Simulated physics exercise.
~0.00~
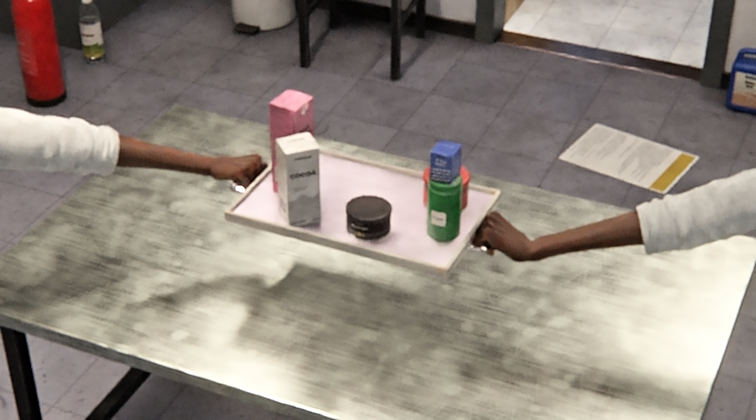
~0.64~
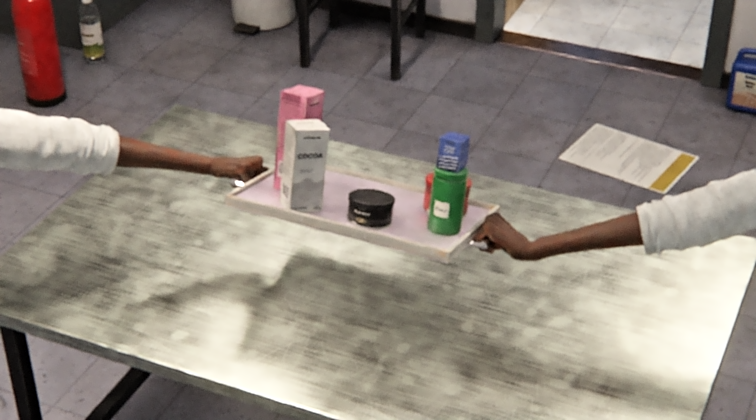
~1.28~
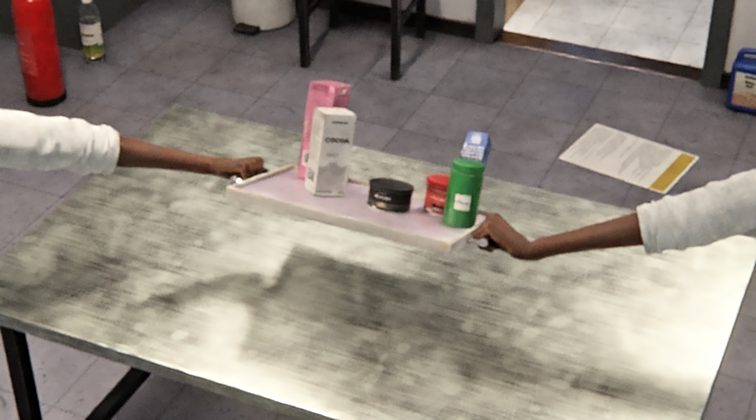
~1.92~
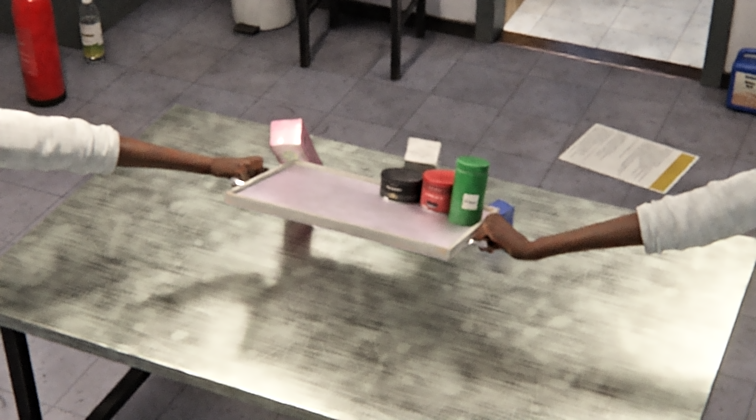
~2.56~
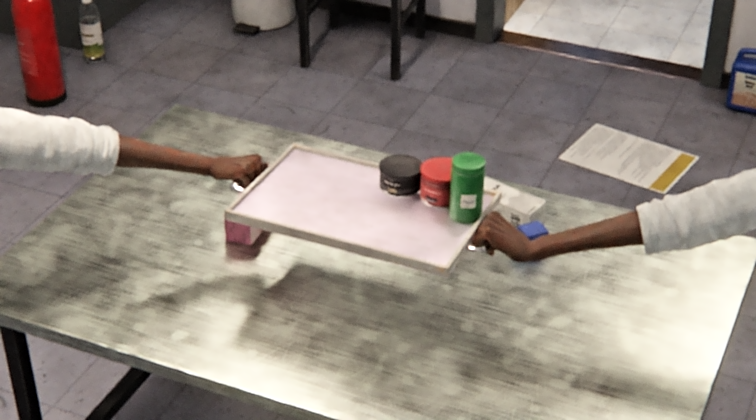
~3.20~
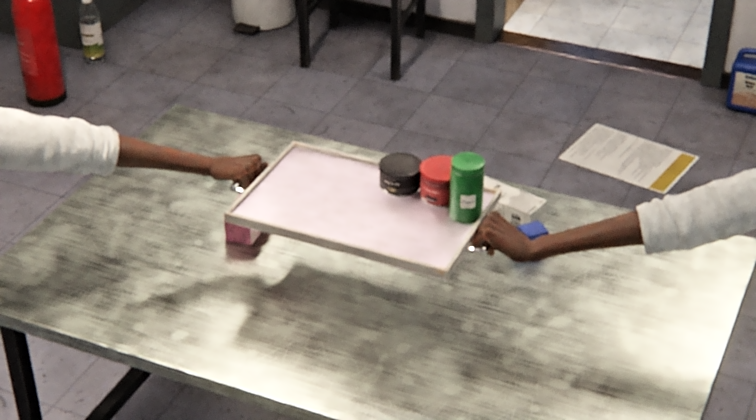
Tray in two hands tilting away and levelling, pink carton, white carton and blue packet falling off, tubs and green jar remaining.
